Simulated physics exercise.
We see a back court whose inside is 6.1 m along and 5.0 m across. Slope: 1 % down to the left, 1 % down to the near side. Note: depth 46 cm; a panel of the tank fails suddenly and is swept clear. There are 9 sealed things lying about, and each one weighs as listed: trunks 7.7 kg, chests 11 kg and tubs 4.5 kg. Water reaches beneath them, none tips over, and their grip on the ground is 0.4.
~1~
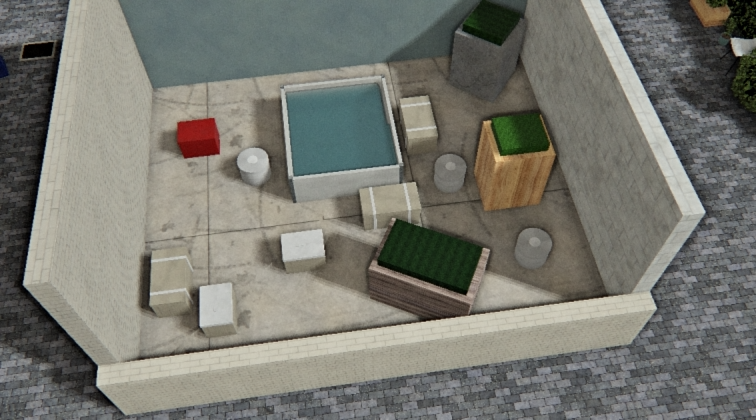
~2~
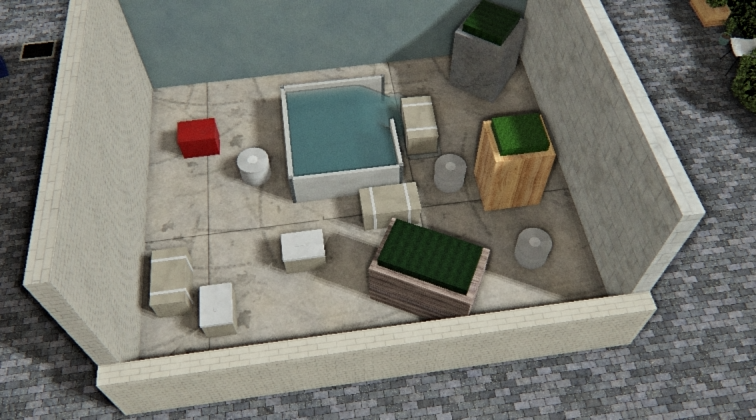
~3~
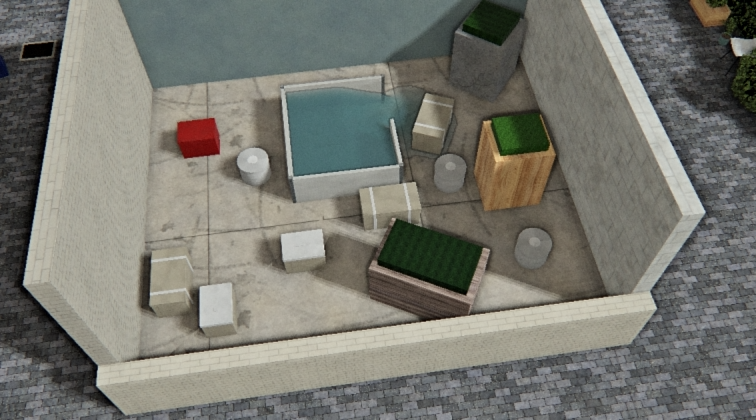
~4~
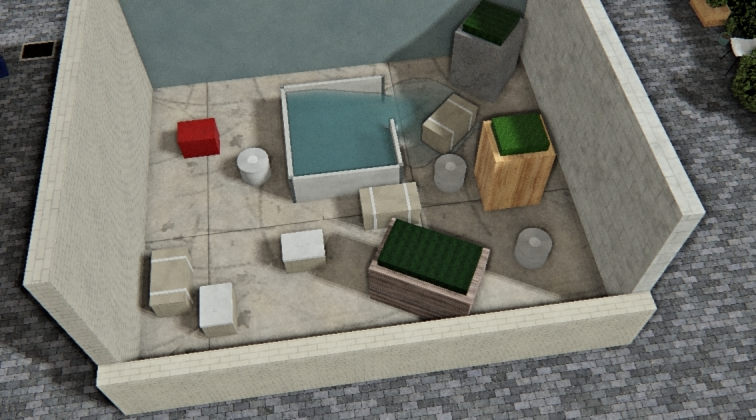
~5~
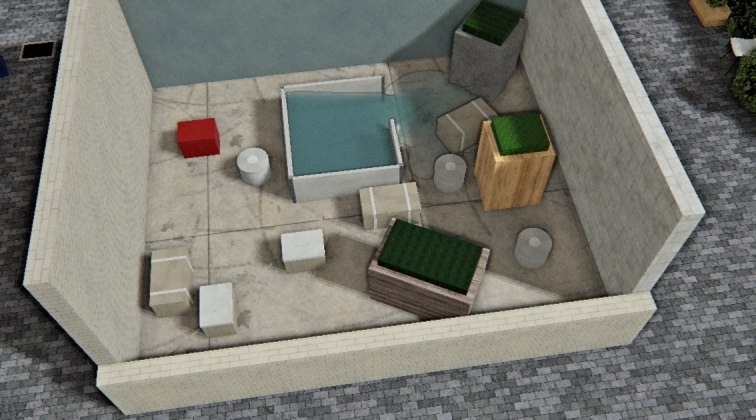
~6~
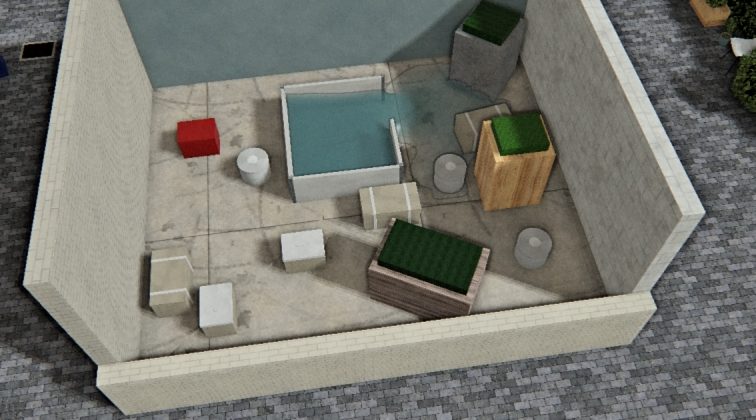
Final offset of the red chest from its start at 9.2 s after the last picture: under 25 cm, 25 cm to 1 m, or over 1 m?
Under 25 cm.
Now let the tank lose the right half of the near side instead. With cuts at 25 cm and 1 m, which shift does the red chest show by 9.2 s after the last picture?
Note: Red chest unmoved.
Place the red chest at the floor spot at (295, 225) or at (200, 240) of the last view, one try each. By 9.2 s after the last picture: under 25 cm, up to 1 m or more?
Respectively: It rests almost unmoved; it rests almost unmoved.
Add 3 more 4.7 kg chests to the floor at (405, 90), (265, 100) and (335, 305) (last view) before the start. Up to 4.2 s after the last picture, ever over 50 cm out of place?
Beyond it, beyond it, within it.
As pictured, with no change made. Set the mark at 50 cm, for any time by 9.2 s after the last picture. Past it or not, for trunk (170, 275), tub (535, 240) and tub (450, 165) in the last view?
In that order: Under, more, over.
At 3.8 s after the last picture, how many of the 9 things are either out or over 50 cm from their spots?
2 in all.
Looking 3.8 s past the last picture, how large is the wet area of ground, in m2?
Roughly 16 m2 of it is wet.
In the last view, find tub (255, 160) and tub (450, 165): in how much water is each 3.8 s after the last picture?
First roughly 0 cm, second roughly 3 cm.
Then, 1.2 s after the last picture the red chest is near (196, 130), 0.0 m from its start, aground; 0 afloat.
Then, 3.8 s after the last picture the red chest is near (196, 130), 0.0 m from its start, aground; 2 afloat.
Then, 6.2 s after the last picture the red chest is near (196, 130), 0.0 m from its start, aground; 3 afloat.
Then, 9.2 s after the last picture the red chest is near (196, 130), 0.0 m from its start, aground; 3 afloat.
